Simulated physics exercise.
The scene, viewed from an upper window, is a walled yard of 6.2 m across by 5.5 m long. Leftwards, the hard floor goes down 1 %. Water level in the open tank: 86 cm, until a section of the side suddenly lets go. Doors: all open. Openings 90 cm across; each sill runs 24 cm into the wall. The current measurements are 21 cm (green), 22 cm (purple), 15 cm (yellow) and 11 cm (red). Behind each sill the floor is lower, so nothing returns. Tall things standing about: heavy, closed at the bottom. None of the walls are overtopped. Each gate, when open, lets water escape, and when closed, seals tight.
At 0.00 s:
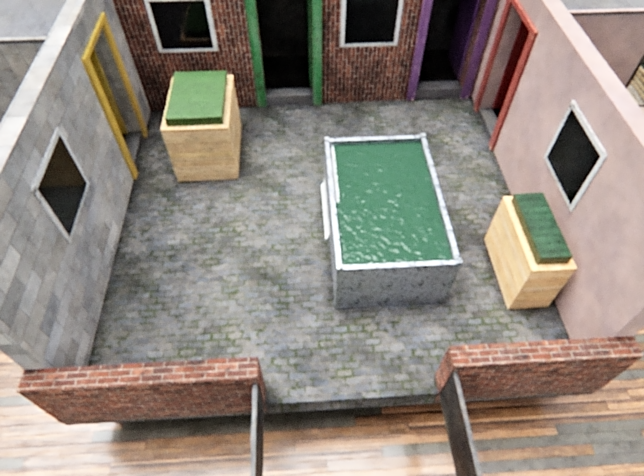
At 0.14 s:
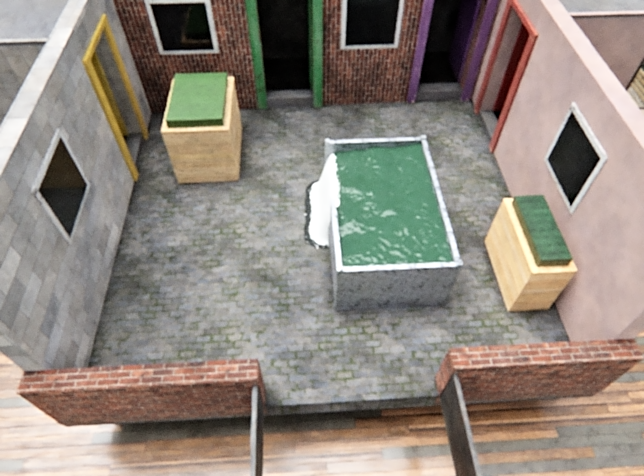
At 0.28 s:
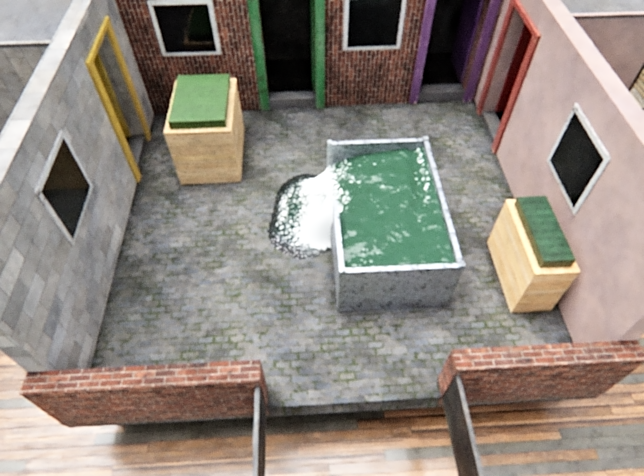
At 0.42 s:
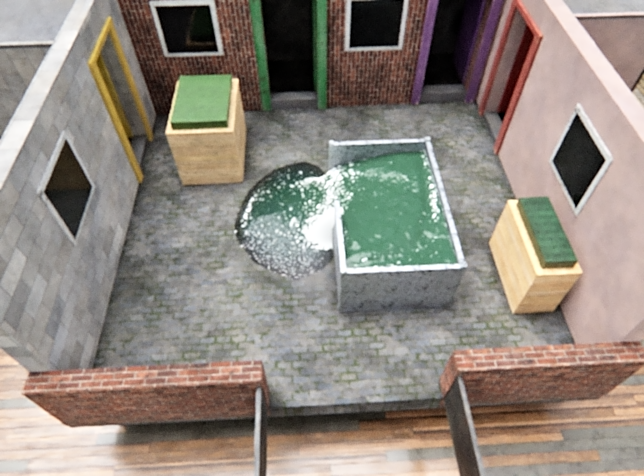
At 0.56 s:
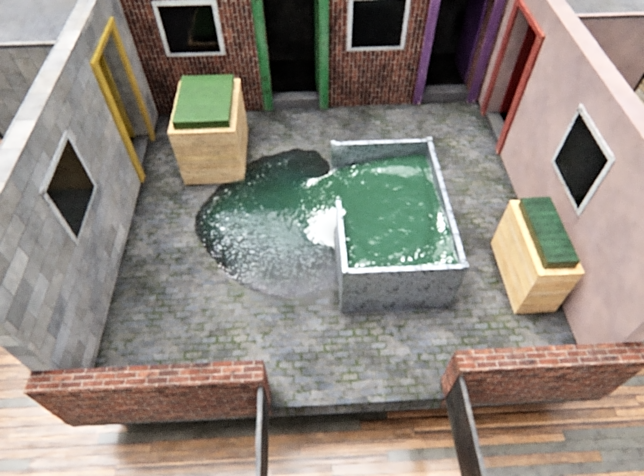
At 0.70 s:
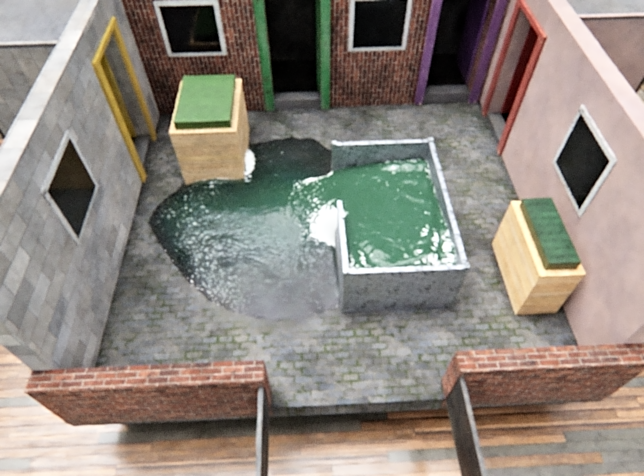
Green water pouring through a gap in the tank's left side, foaming white and spreading across the paved floor of a walled yard.
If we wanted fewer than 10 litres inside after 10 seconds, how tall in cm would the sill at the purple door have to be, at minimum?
It would need to be around 7 cm tall.
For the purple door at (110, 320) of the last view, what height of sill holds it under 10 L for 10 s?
Roughly 20 cm, give or take.
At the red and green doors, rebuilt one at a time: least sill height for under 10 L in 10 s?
You'd want some 8.5 cm at red and some 20 cm at green.
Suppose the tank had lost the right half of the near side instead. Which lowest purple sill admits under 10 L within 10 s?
A height of around 11.5 cm.
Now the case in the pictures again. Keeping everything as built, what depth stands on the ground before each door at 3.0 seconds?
At the green door the depth is 15 cm, at purple 2 cm, at yellow 12 cm and at red 0 cm.
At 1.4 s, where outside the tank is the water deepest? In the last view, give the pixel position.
Near (140, 193).
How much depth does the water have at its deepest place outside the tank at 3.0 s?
Max depth: Near 36 cm.
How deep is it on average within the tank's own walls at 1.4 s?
Around 49 centimetres.
After 1.4 s water covers 35 % of the floor, deepest (51 cm) near (140, 193); it has not reached the purple door.
After 3.0 s water covers 60 % of the floor, deepest (36 cm) near (92, 383); 2 cm at the purple door, 0 litres in over its 22 cm sill.
After 10.0 s water covers 100 % of the floor, deepest (13 cm) near (88, 397); 8 cm at the purple door, 0 litres in over its 22 cm sill.
At the purple door as built, the water arrived by 2.8 s and peaked near 9 cm at 8.8 s.
Run again over the same 10 s with other heights there, 15 litres in over 6.5 cm, 6 litres over 8 cm. The limit of 10 litres is kept from about 7 cm up.
